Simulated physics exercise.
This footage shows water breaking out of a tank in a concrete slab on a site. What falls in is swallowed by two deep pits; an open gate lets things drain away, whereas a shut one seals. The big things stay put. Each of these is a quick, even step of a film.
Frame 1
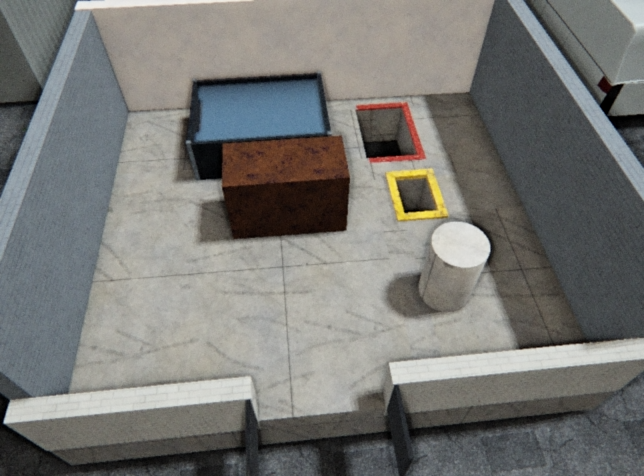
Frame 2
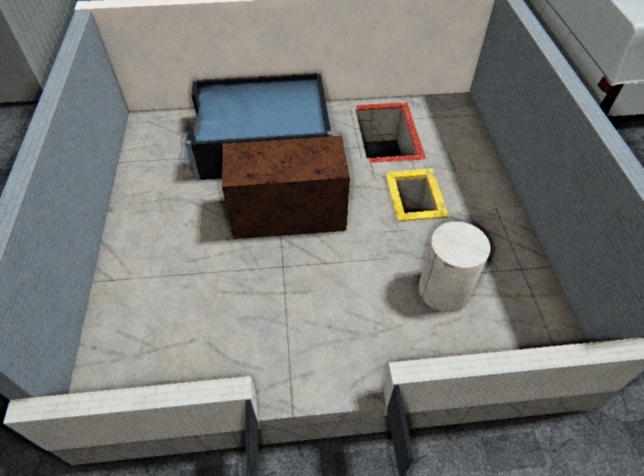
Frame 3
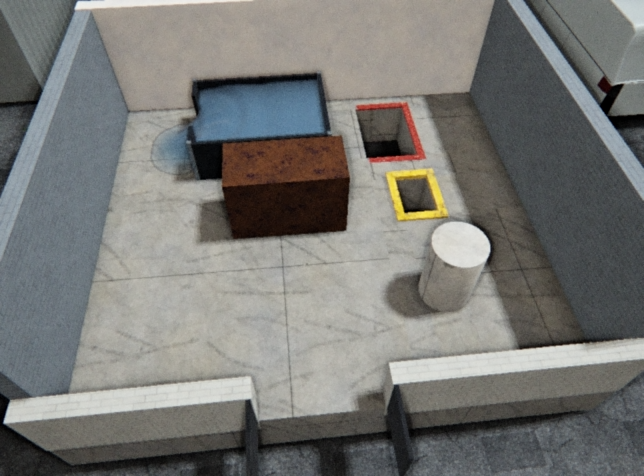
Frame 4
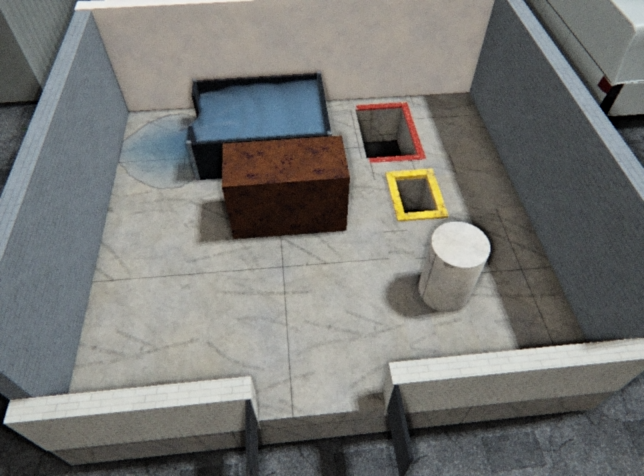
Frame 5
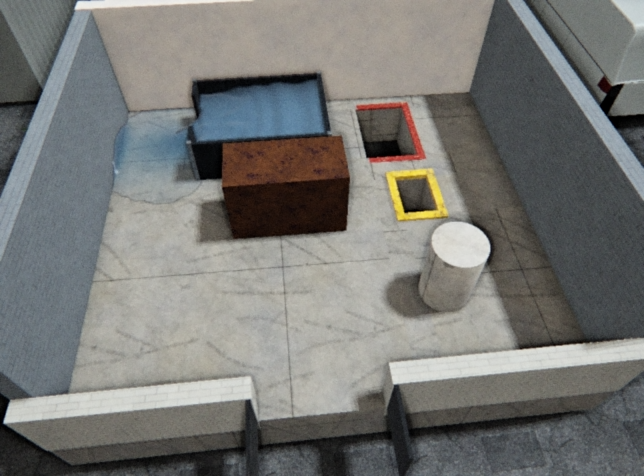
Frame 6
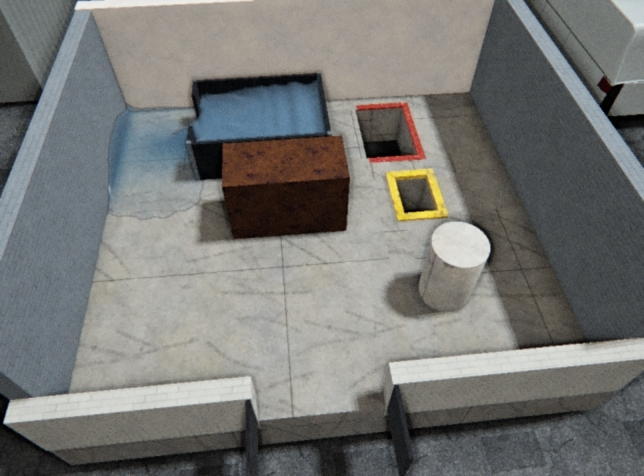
Water pouring from the left side of an open tank and spreading across a walled concrete slab to the left wall.
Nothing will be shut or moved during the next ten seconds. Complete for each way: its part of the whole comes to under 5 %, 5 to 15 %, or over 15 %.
The gate's part comes to 5 to 15 %; the red pit's part comes to 5 to 15 %; the yellow pit's part comes to under 5 %.
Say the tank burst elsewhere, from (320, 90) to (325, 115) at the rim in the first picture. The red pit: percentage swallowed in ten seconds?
That would be red at 75 percent.
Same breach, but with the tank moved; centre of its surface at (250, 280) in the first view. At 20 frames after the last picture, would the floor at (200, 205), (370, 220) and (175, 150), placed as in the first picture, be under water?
Soaked - unflooded - soaked.
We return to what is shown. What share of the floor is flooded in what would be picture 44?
About 70 percent.
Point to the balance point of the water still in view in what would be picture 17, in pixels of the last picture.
Around (215, 156).
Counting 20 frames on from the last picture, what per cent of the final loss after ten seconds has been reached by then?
I'd say about 5 per cent.
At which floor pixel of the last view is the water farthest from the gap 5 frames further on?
Farthest reach: About (90, 299).
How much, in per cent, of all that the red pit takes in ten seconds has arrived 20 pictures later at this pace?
I get 15 per cent.
A moment on, water covers 15 % of the floor; the gate 0 %, the red pit 0 %, the yellow pit 0 %.
Next, water covers 25 % of the floor; the gate 0 %, the red pit 0 %, the yellow pit 0 %.
Then, water covers 45 % of the floor; the gate 0 %, the red pit 1 %, the yellow pit 0 %.
Later, water covers 70 % of the floor; the gate 4 %, the red pit 5 %, the yellow pit 0 %.
In the end, water covers 90 % of the floor; the gate 8 %, the red pit 9 %, the yellow pit 0 %.
